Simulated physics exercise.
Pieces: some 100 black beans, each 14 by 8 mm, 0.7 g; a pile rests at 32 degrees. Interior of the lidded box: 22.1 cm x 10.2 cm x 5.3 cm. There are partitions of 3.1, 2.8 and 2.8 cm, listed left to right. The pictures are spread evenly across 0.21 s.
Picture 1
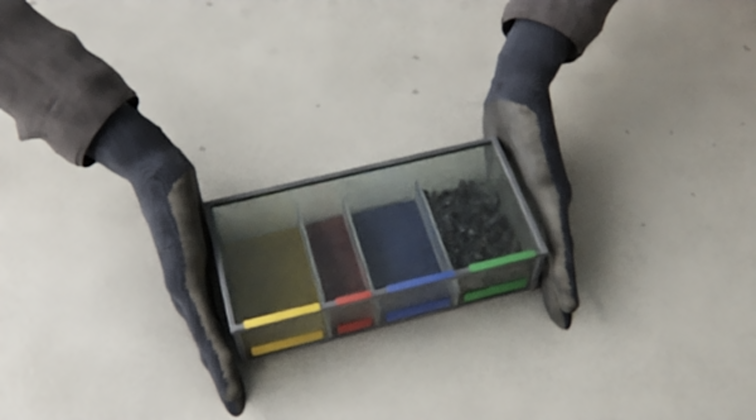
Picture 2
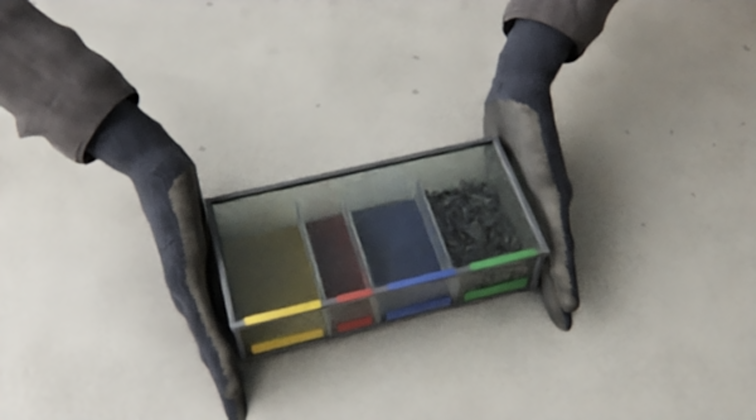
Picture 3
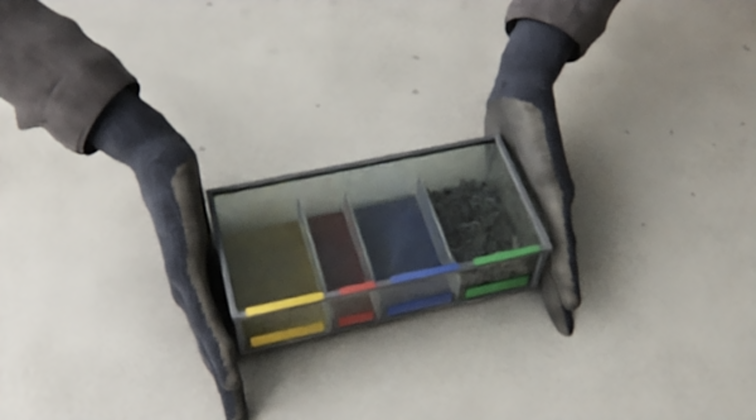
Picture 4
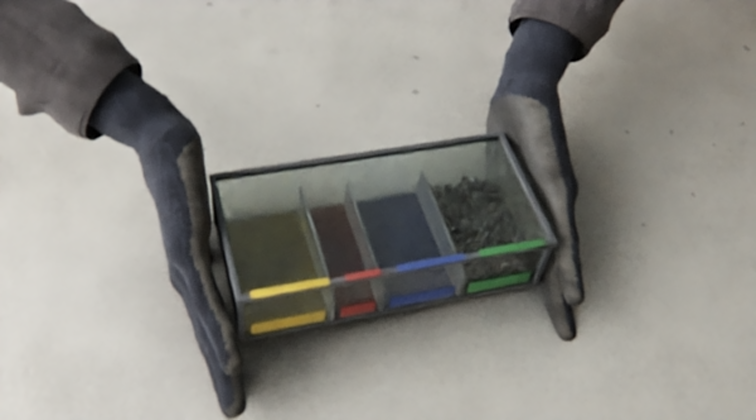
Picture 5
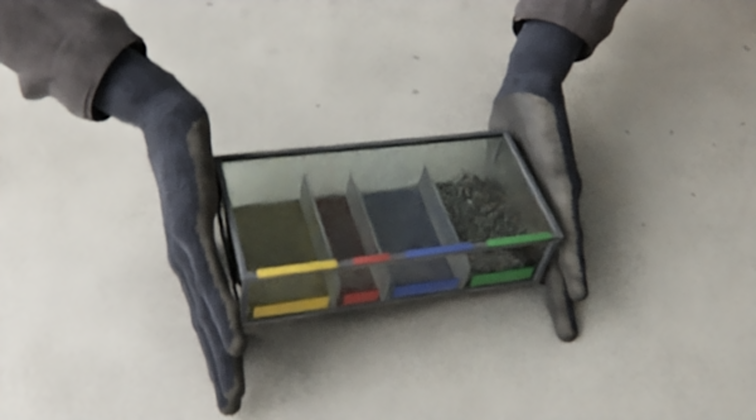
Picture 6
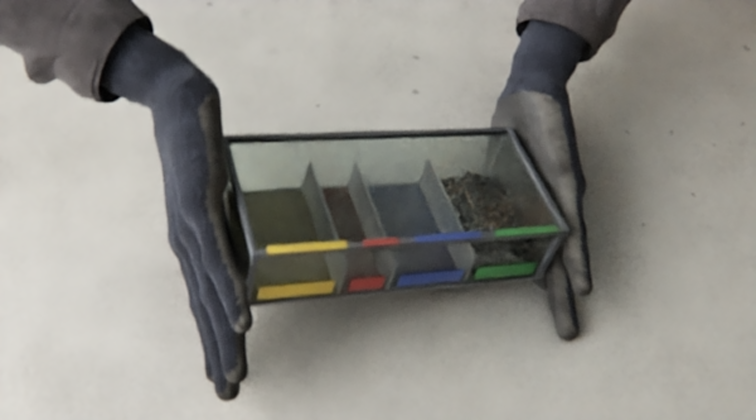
Gloved hands gradually tilting a clear lidded box with four colour-marked compartments, small dark pieces resting in the green-marked right-hand section.
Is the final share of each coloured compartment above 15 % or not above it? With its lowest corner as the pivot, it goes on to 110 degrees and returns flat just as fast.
As I see it, red: Holds a share within the limit, blue: Holds a share within the limit, green: Holds a share past the limit, yellow: Holds a share within the limit.
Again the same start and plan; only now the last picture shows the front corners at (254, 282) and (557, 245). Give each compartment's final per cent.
Red = 0 %, blue = 0 %, green = 100 %, yellow = 0 %.
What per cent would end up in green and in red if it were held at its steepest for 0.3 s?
Green keeps 100% and red keeps 0%.
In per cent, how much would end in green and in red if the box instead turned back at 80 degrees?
Green: 100, red: 0 (per cent).
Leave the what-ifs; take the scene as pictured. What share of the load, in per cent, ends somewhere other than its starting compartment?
Around 0 per cent.
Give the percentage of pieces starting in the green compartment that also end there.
Something like 100 per cent.
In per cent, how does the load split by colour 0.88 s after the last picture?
Red 0; blue 0; green 100; yellow 0.
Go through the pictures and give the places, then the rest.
The first frame shows box tilt 0 degrees, front corners at (236, 327) and (541, 251); green 100 %.
The second frame shows box tilt 1 degrees, front corners at (236, 324) and (542, 250).
The third frame shows box tilt 3 degrees, front corners at (238, 314) and (544, 247), lowest corner right back.
The fourth frame shows box tilt 7 degrees, front corners at (242, 297) and (549, 241), lowest corner right back.
The fifth frame shows box tilt 12 degrees, front corners at (248, 276) and (555, 235), lowest corner right back.
The sixth frame shows box tilt 17 degrees, front corners at (257, 252) and (561, 229), lowest corner right back; green 100 %.
Then, 0.88 s after the last picture, tilt 110 degrees; green 100 %.
Then, 1.46 s after the last picture, tilt 49 degrees; green 100 %.
Then, 2.10 s after the last picture, tilt 0 degrees; green 100 %.
In the end, red 0 %, blue 0 %, green 100 %, yellow 0 %.
